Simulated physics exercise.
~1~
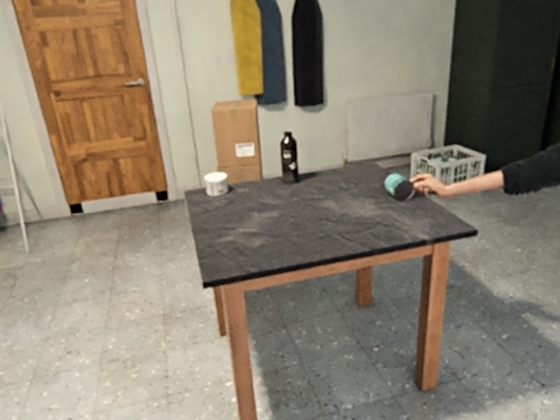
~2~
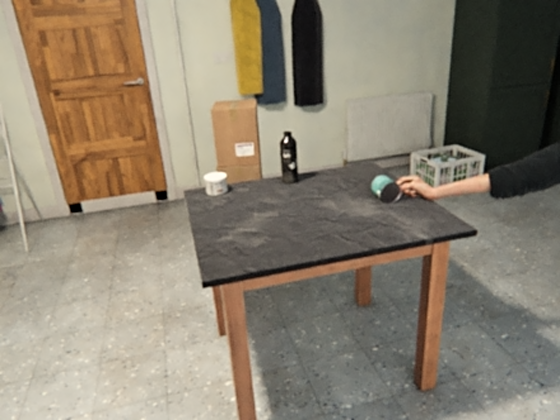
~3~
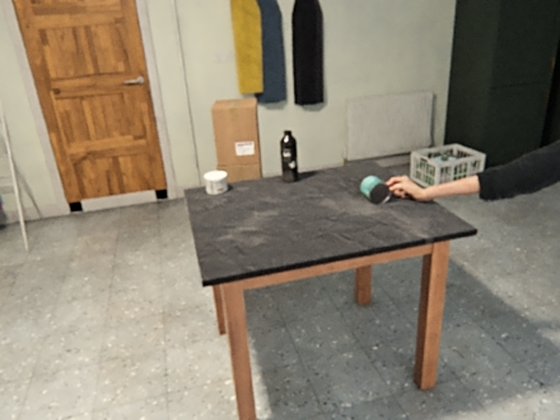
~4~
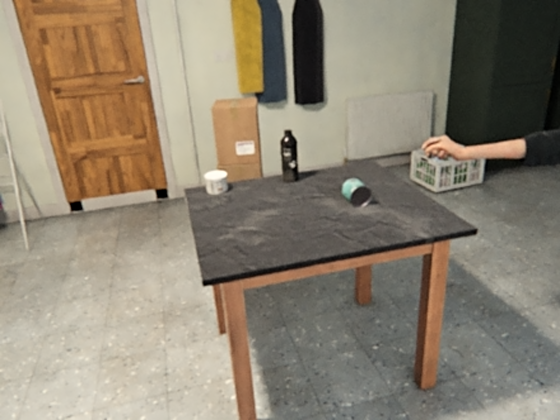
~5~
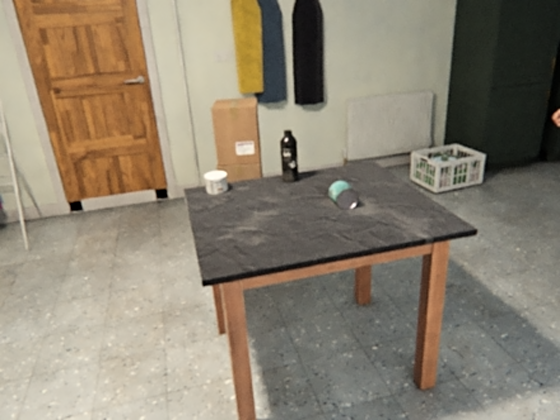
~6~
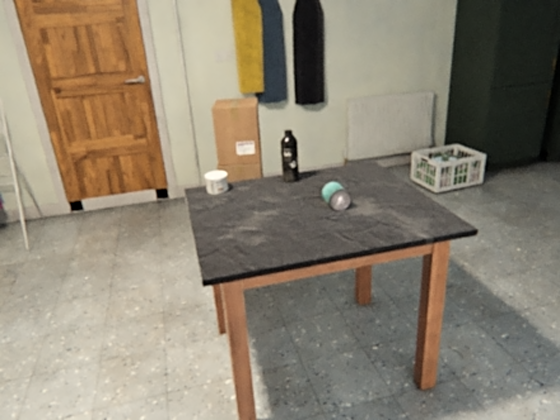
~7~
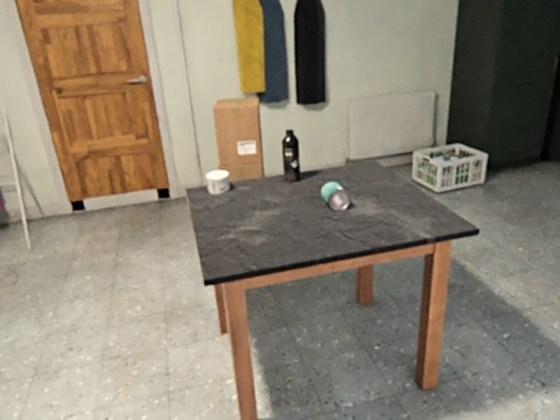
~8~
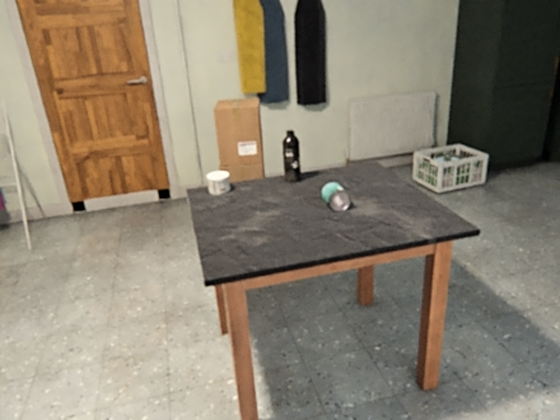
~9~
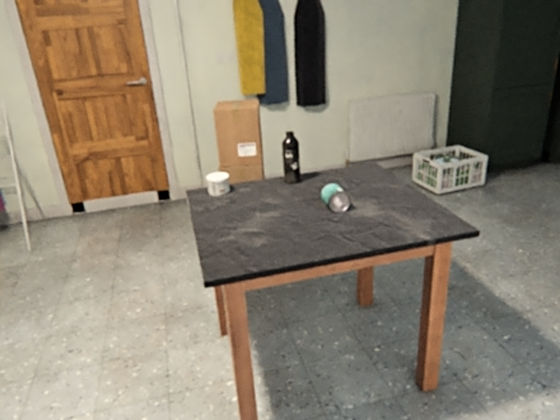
A hand pushed a turquoise tin lying on its side leftward across a dark table, then let go and drew back. The tin rolled a little farther left by itself and came to rest still on the table, while a white tub and black bottle stayed put.
